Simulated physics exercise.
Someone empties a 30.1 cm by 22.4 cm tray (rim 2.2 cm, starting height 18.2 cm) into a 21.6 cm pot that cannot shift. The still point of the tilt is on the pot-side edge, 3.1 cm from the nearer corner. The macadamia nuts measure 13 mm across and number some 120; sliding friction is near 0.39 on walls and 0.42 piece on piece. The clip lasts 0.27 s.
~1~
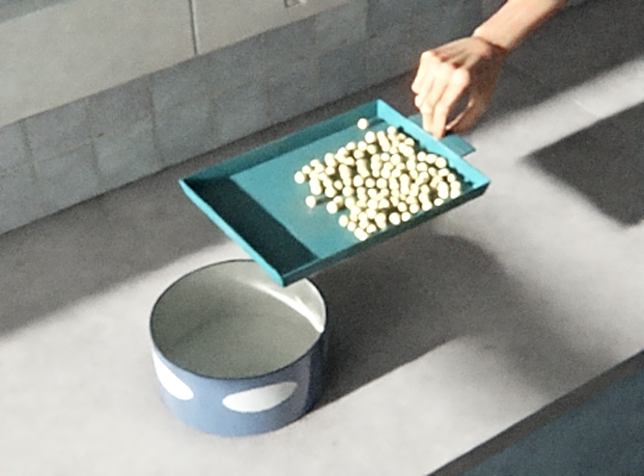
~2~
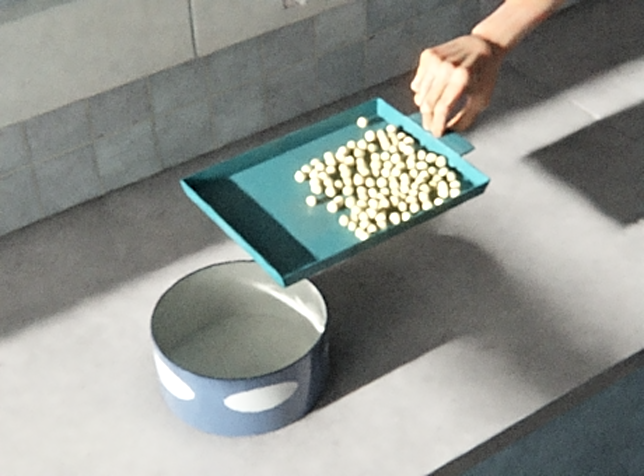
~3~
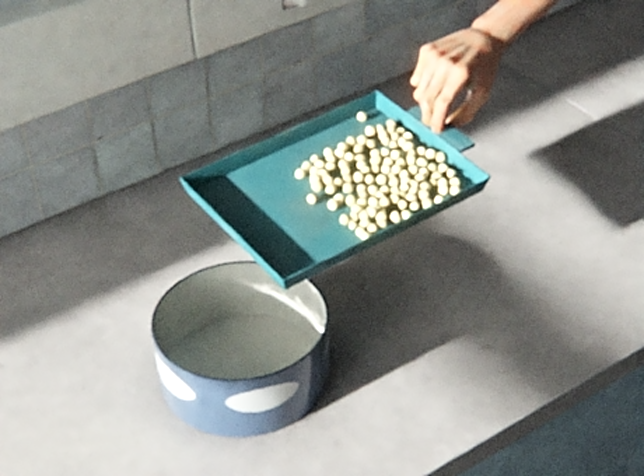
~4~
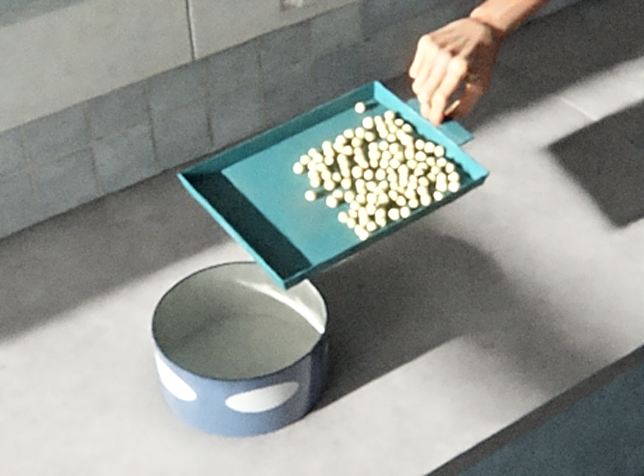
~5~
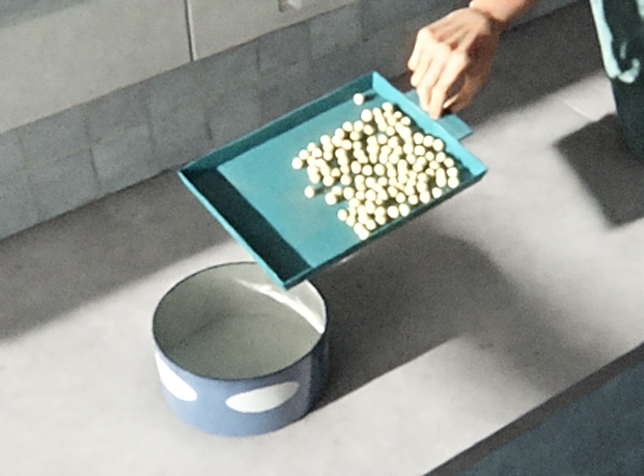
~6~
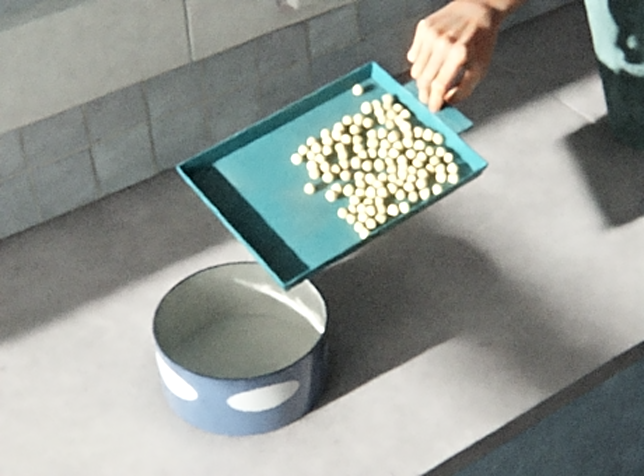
A hand slowly tilts a teal tray of small pale pieces above a blue pot.
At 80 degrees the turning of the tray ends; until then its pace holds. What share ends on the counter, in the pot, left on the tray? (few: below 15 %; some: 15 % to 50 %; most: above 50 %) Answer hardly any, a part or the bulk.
Counter the bulk, pot a part, tray hardly any.
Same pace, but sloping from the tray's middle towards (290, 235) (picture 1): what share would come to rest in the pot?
About 90 per cent.
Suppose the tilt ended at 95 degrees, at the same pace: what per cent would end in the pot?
Then about 40 per cent.
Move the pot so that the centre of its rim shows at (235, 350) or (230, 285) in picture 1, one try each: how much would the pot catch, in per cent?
About 60 and 0 per cent.
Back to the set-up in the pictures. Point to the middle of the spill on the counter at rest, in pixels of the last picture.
Near (327, 451).
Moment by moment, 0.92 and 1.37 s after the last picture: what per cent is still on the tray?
About 100, 85.
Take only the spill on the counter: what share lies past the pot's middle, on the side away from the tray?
Roughly 50 per cent.
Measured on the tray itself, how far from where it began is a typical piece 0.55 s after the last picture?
Some 9 cm.
Then, 0.55 s after the last picture, tilt 44 degrees; the tray holds 100 %, the pot 0 %.
Then, 0.92 s after the last picture, tilt 66 degrees; the tray holds 100 %, the pot 0 %.
Then, 1.37 s after the last picture, tilt 80 degrees; the tray holds 85 %, the pot 5 %.
In the end, counter 60 %, pot 40 %, tray 0 %.
